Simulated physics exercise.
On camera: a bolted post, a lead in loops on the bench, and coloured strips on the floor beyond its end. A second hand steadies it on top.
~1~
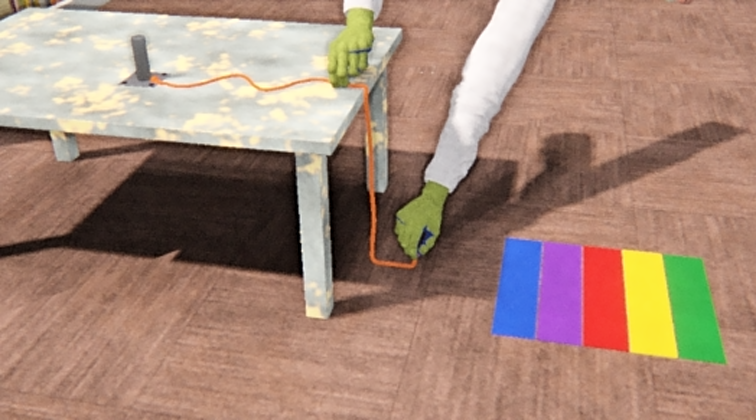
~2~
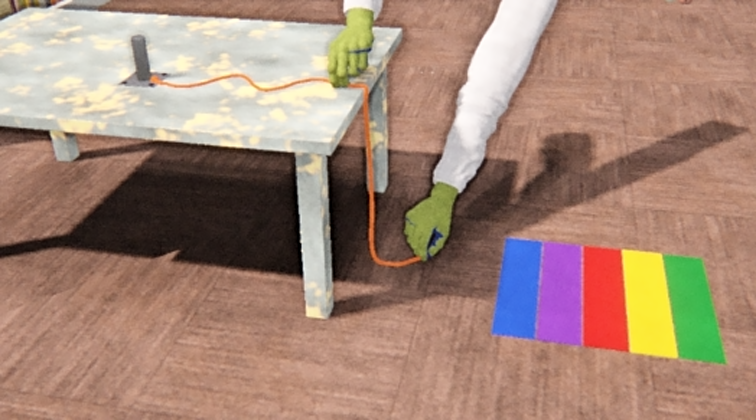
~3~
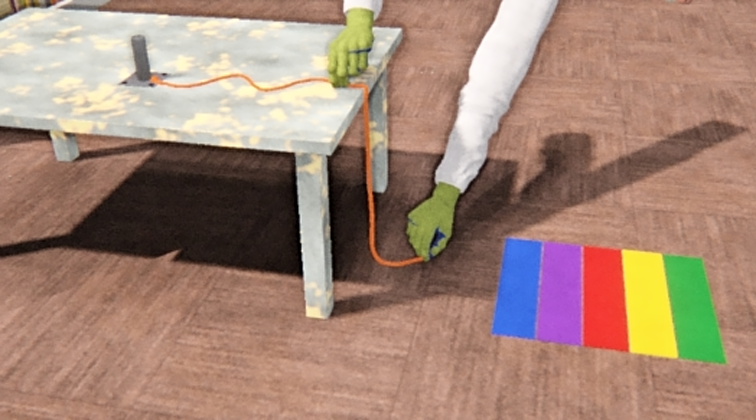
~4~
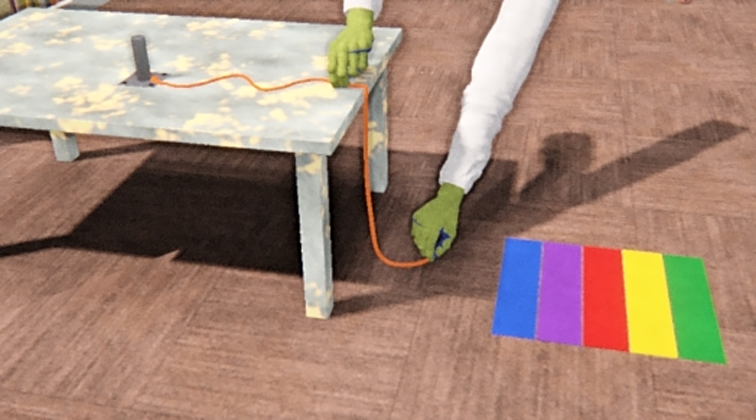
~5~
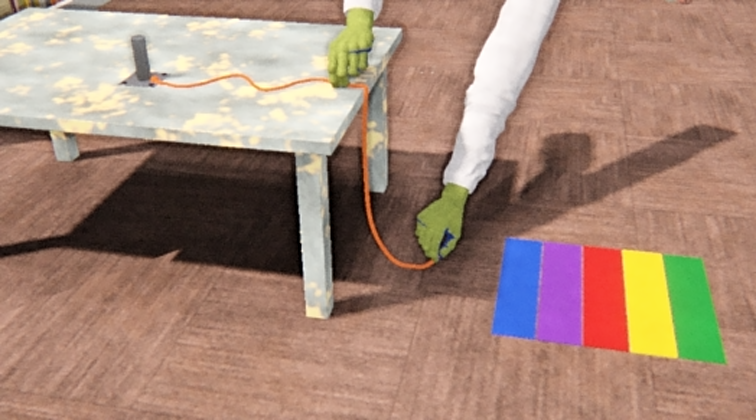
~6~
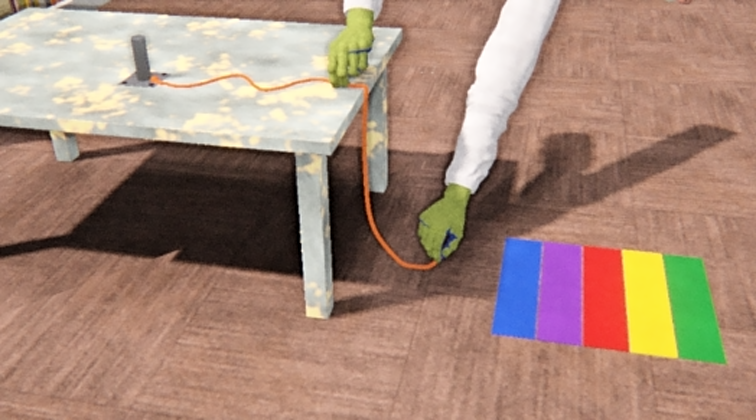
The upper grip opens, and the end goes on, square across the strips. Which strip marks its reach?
The end stops over the red strip.
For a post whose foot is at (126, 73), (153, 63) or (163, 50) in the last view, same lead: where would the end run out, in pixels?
Try by try, around (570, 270), (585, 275) and (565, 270).
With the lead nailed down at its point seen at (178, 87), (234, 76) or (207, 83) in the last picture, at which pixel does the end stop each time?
In that order: (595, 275), (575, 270) and (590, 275).
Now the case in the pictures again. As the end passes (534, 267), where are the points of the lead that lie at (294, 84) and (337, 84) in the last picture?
The first at (336, 86), the second at (371, 112).
Early on, end near (534, 267); over blue.
Midway, end near (577, 272); over purple.
At the end of the slack, end near (604, 275); over red. It gets as far as the red strip.
